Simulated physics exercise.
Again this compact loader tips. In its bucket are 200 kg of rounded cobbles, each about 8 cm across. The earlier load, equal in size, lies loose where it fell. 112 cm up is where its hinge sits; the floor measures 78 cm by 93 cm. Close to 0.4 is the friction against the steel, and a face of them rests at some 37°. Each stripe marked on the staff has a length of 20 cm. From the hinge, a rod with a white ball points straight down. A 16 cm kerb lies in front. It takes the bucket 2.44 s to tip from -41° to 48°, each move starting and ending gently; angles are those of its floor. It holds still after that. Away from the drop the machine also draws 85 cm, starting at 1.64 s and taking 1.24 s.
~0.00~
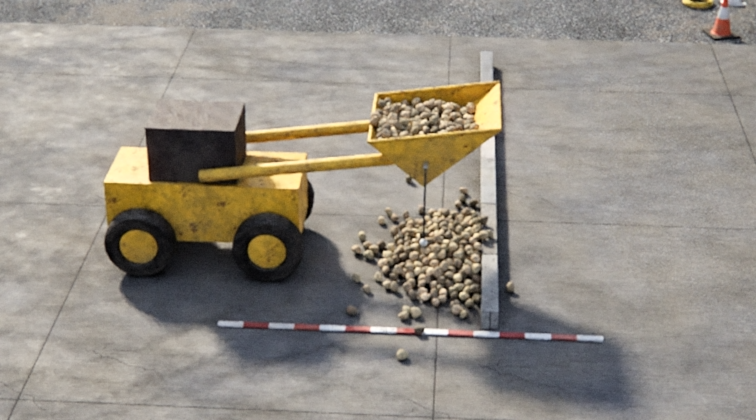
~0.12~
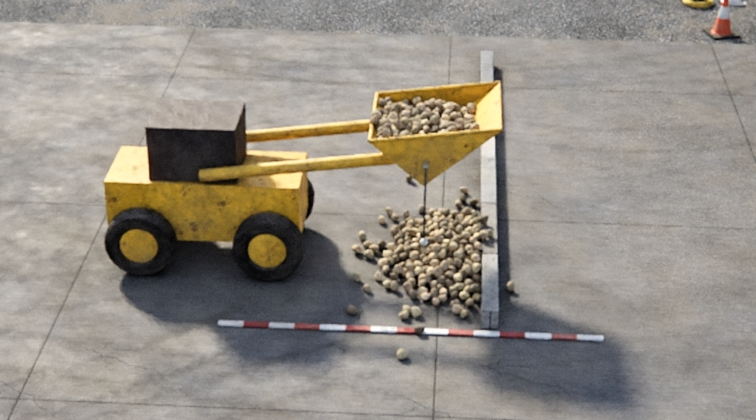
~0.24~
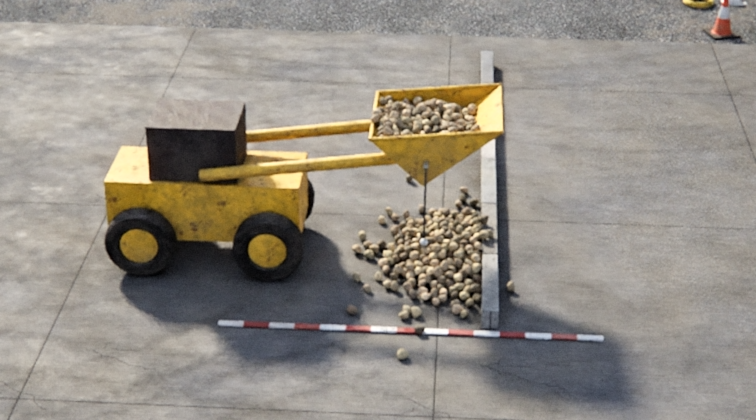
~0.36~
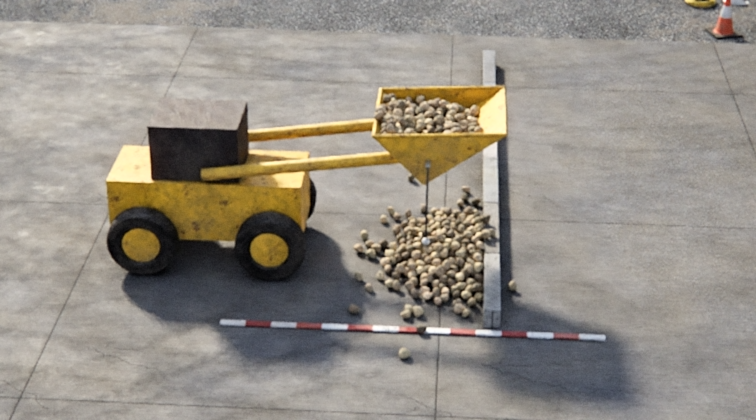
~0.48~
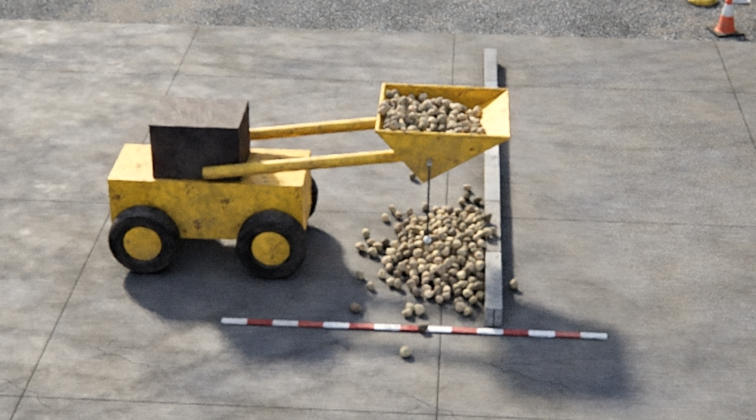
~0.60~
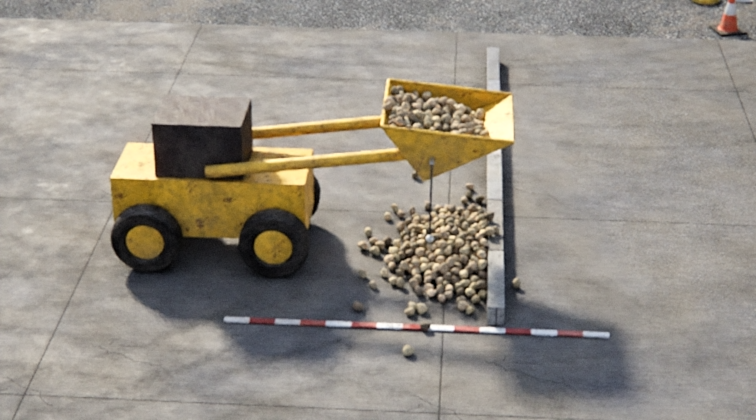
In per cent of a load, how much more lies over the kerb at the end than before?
Some 40 per cent more.
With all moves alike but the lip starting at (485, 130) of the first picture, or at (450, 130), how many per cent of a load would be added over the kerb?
The first would add some 20 per cent and the second some 0 per cent.
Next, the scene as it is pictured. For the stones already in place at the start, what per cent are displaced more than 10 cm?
Roughly 0 per cent of them.
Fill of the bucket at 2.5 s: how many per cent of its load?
Some 0 %, roughly, is held.
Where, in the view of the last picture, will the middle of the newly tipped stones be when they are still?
In the last view, about pixel (487, 246).
After 1.8 s the floor is at 34°; in per cent of one load, 86 in the bucket, 111 on this side of the kerb, 4 over the kerb; the foremost stones are at (515, 229).
After 2.5 s the floor is at 48°; in per cent of one load, 0 in the bucket, 161 on this side of the kerb, 39 over the kerb; the foremost stones are at (590, 258).
After 3.3 s the floor is at 48°; in per cent of one load, 0 in the bucket, 160 on this side of the kerb, 40 over the kerb; the foremost stones are at (631, 259).
After 5.8 s the floor is at 48°; in per cent of one load, 0 in the bucket, 160 on this side of the kerb, 40 over the kerb; the foremost stones are at (631, 259). Net gain over the kerb, 40.
